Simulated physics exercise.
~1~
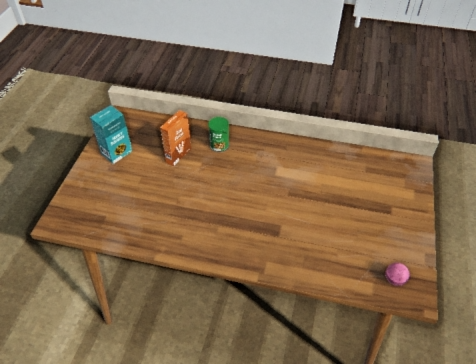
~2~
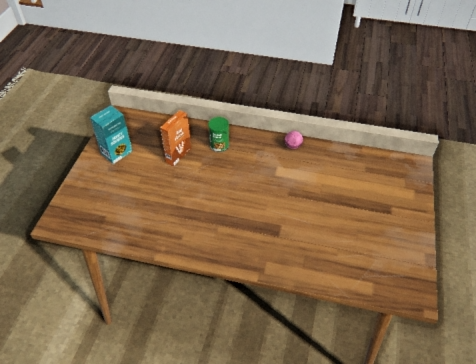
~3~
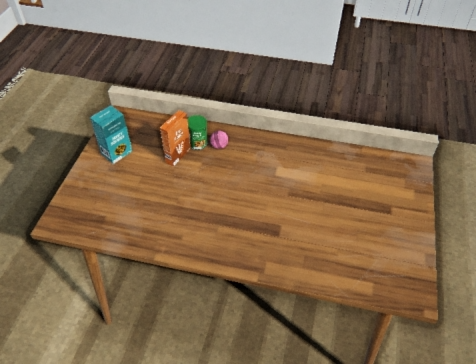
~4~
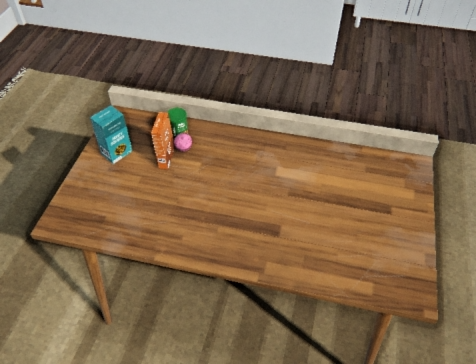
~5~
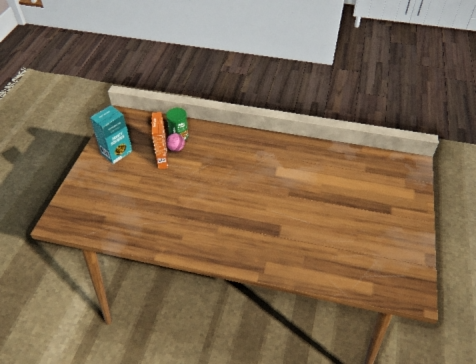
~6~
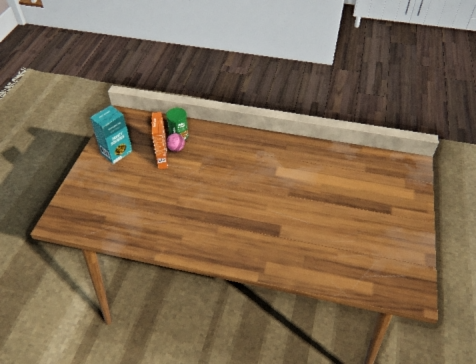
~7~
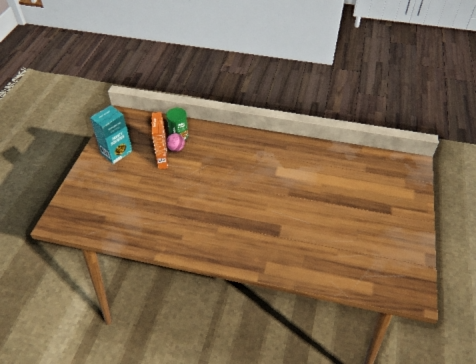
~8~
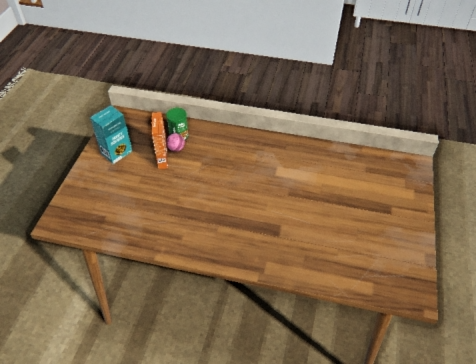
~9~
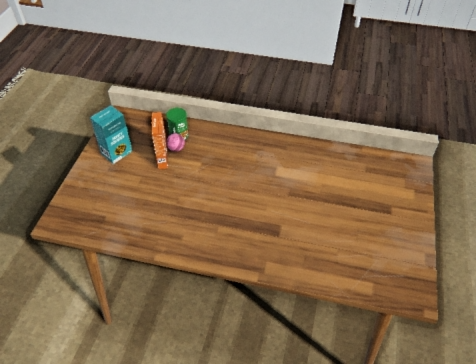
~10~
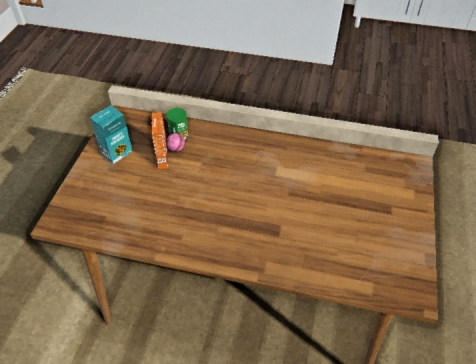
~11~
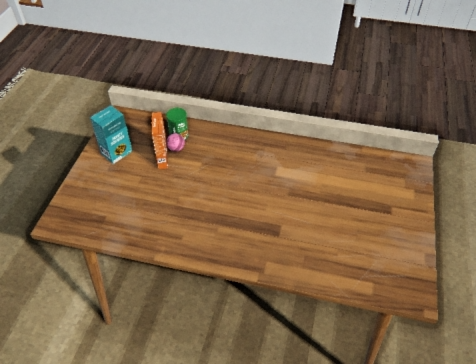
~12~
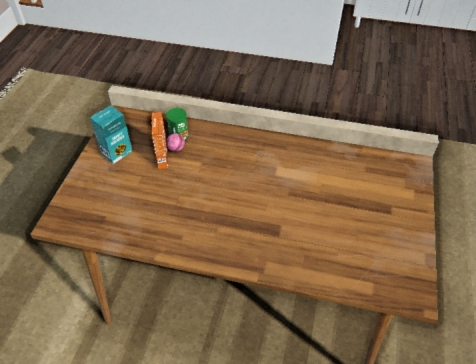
A pink ball starts near the right front corner of a wooden table, with a turquoise carton, an orange packet and a green tin standing toward the far left. The ball travels left and away to the low rail along the far edge, then heads left toward the group. It reaches the green tin, which shifts left beside the orange packet. As the ball keeps moving left, the tin and the packet shift a little farther, and the packet turns. The ball settles in front of the tin, with everything still upright and the turquoise carton unmoved.
